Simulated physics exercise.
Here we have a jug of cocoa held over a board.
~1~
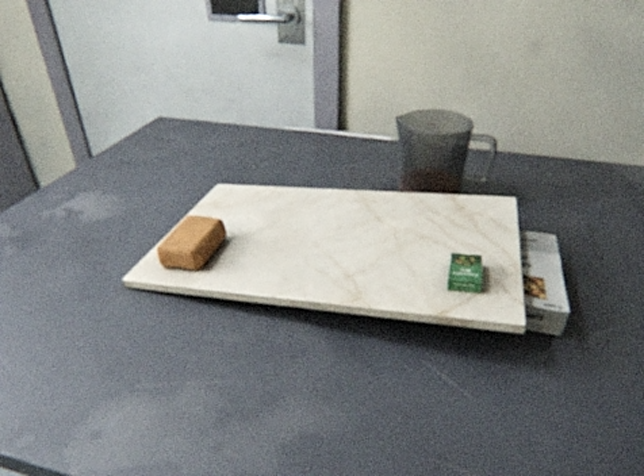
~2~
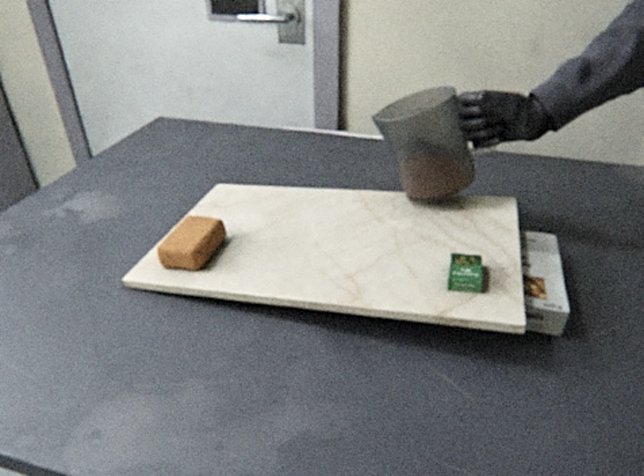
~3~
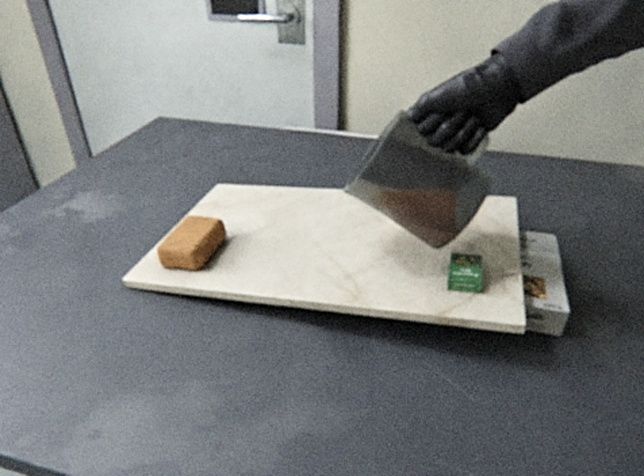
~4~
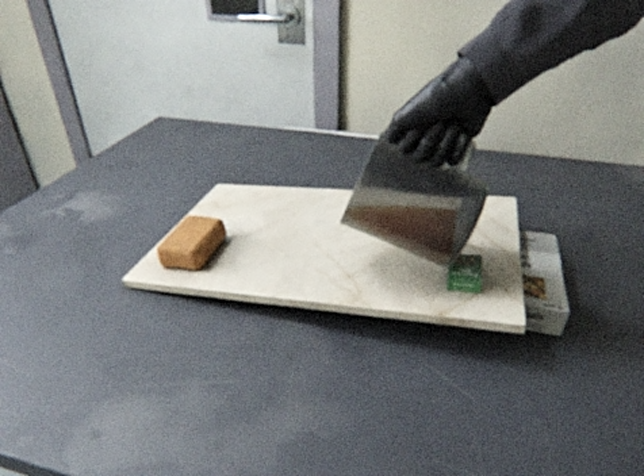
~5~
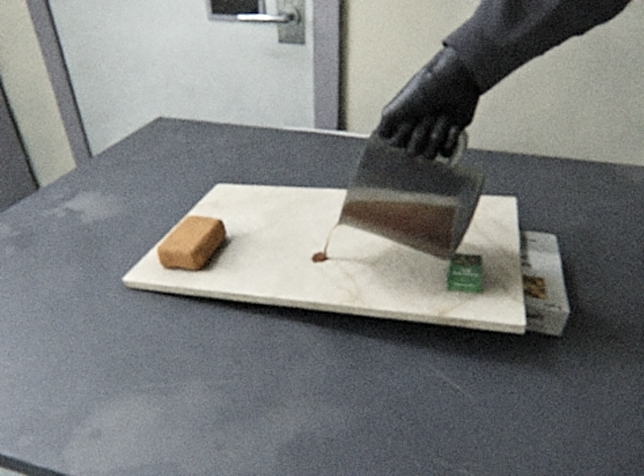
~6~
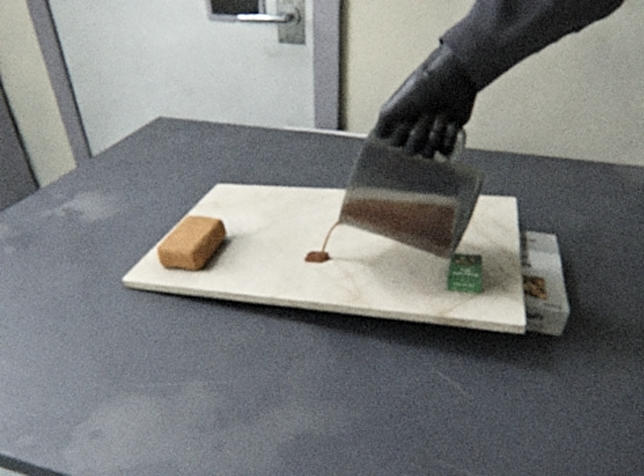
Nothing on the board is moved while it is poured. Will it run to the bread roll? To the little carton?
On the left the bread roll ends up in the puddle, on the right the little carton remains untouched.
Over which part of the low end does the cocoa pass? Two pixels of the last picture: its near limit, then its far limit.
It runs from (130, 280) to (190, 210).
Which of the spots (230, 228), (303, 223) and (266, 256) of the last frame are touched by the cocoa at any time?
First wet, second untouched, third soaked.
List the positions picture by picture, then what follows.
The board slopes down to the left; jug (433, 156) nearly empty; bread roll (193, 241); little carton (466, 273), in the first frame.
Jug (428, 143) tipped 20° with all of its load; bread roll (193, 241), in the second frame.
Jug (414, 181) tipped 60° with all of its load; little carton (466, 273), in the third frame.
The board slopes down to the left; jug (410, 201) tipped 70° with all of its load; bread roll (193, 241), in the fourth frame.
The first of it lands; jug (407, 195) tipped 75° with all of its load; little carton (466, 273), in the fifth frame.
The first of it lands; jug (406, 195) tipped 75° with all of its load; bread roll (193, 241); little carton (466, 273), in the sixth frame.
Shortly, it runs down to the left; the bread roll is wet along its edge; the little carton is still dry.
Then, it runs down to the left and off the end; the bread roll is wet along its edge; the little carton is still dry.
At the finish, it runs down to the left and off the end; the bread roll is wet along its edge; the little carton is still dry.
